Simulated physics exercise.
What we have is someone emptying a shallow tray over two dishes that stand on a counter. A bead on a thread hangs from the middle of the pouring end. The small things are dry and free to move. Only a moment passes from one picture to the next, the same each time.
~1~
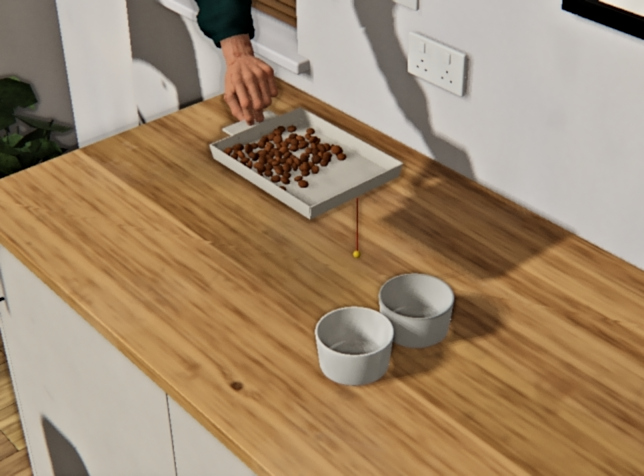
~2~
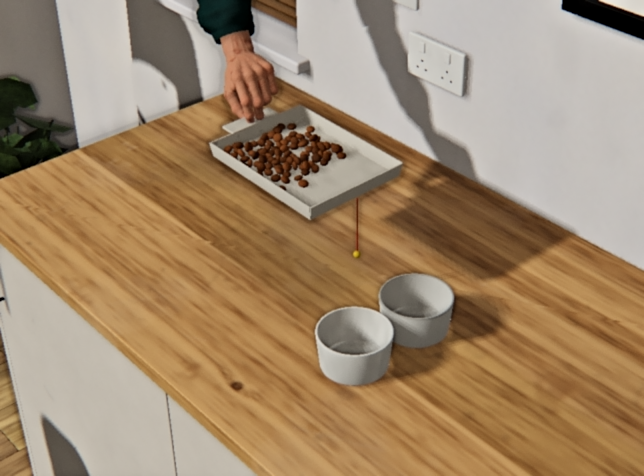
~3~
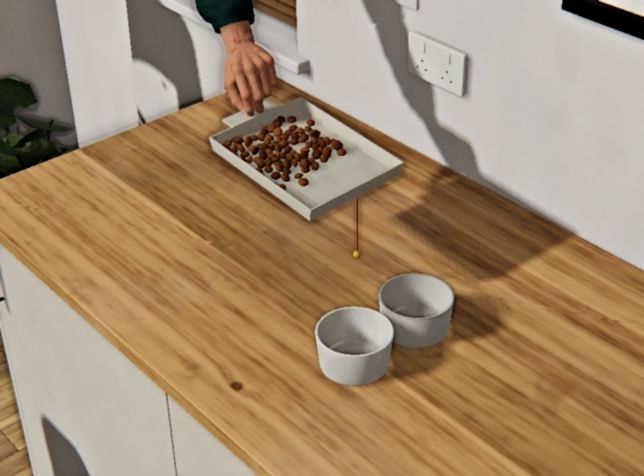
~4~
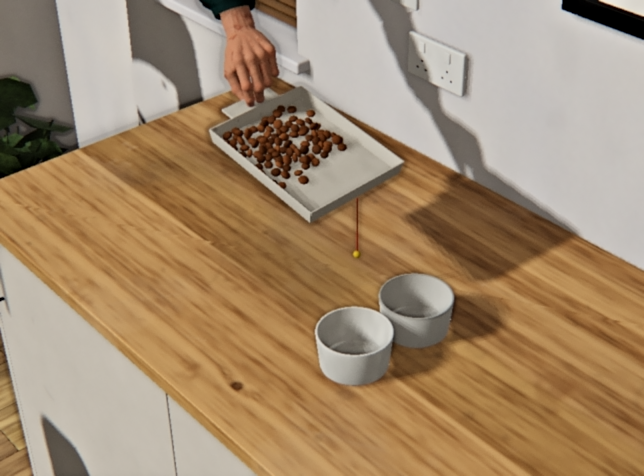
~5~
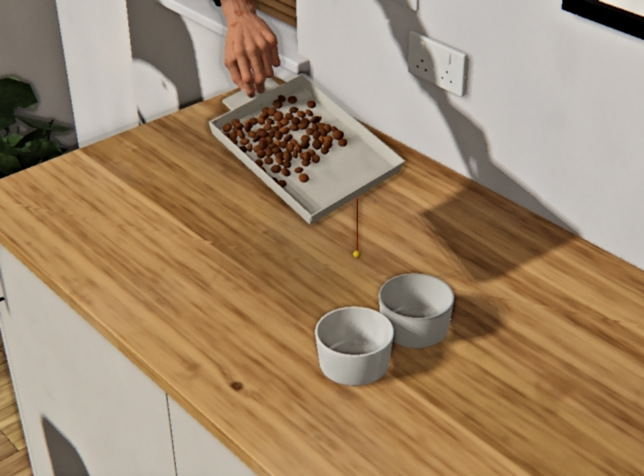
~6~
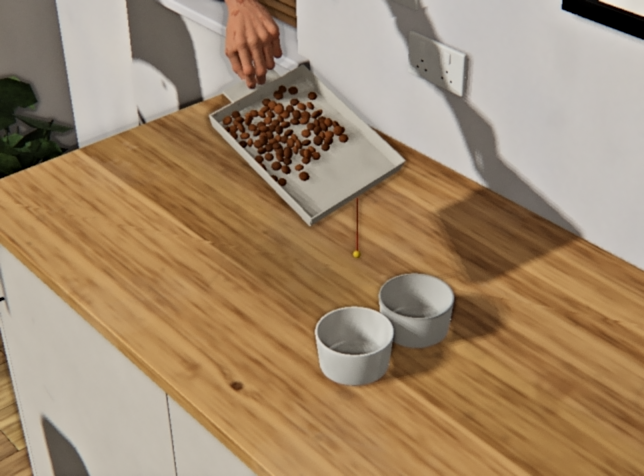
The clip opens on a hand holding a shallow white tray of brown kibble above a wooden counter, with two white dishes below and a bead hanging from its front edge. The hand gradually raises the back of the tray, and the pouring end tilts lower at its left corner while the dishes stay still.
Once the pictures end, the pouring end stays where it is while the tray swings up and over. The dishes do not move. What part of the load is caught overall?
In the dishes lies only the smaller part of it.
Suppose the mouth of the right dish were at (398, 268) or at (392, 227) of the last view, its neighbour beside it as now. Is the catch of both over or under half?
At the first place more than half, at the second less than half.
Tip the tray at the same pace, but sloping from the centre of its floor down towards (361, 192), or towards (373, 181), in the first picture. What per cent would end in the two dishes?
Roughly 20 per cent, and 0 per cent.
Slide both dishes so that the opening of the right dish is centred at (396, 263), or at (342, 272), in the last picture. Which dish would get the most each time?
In turn: The left-hand dish; the right one.
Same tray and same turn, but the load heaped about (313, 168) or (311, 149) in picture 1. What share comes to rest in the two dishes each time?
Roughly 0 per cent, and 10 per cent.
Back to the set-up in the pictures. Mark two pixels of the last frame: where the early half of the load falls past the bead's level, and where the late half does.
Early half (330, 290), late half (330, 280).
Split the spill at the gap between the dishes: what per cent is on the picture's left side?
Close to 100 per cent.
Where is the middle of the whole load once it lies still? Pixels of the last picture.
Close to (330, 323).
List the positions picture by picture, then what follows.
Corners of the pouring end near (310, 205) and (399, 163), level; middle of the load near (288, 156), bits of dog kibble; left dish near (380, 363); right dish near (442, 326); bead on its thread near (357, 254), in the first picture.
Corners of the pouring end near (310, 206) and (399, 163), level; middle of the load near (288, 155), in the second picture.
Corners of the pouring end near (311, 208) and (400, 162), tipped barely, lowest at the left corner; middle of the load near (288, 150), in the third picture.
Corners of the pouring end near (311, 210) and (400, 161), tipped a little, lowest at the left corner; middle of the load near (288, 144), in the fourth picture.
Corners of the pouring end near (311, 213) and (401, 160), tipped clearly, lowest at the left corner; middle of the load near (288, 138), in the fifth picture.
Corners of the pouring end near (312, 216) and (402, 160), tipped clearly, lowest at the left corner; middle of the load near (289, 133); left dish near (380, 363); right dish near (442, 326), in the sixth picture.
Shortly afterwards, tray tipped steeply; all but a few on the tray; a little in the air.
Next, tray tipped past a quarter turn; near a quarter on the tray; a little in the left dish; near half outside both; a little in the air.
Some moments later, tray tipped past a quarter turn; a little in the left dish; all but a few outside both.
In the end, tray tipped past a quarter turn; a little in the left dish; none at all in the right dish; all but a few outside both.
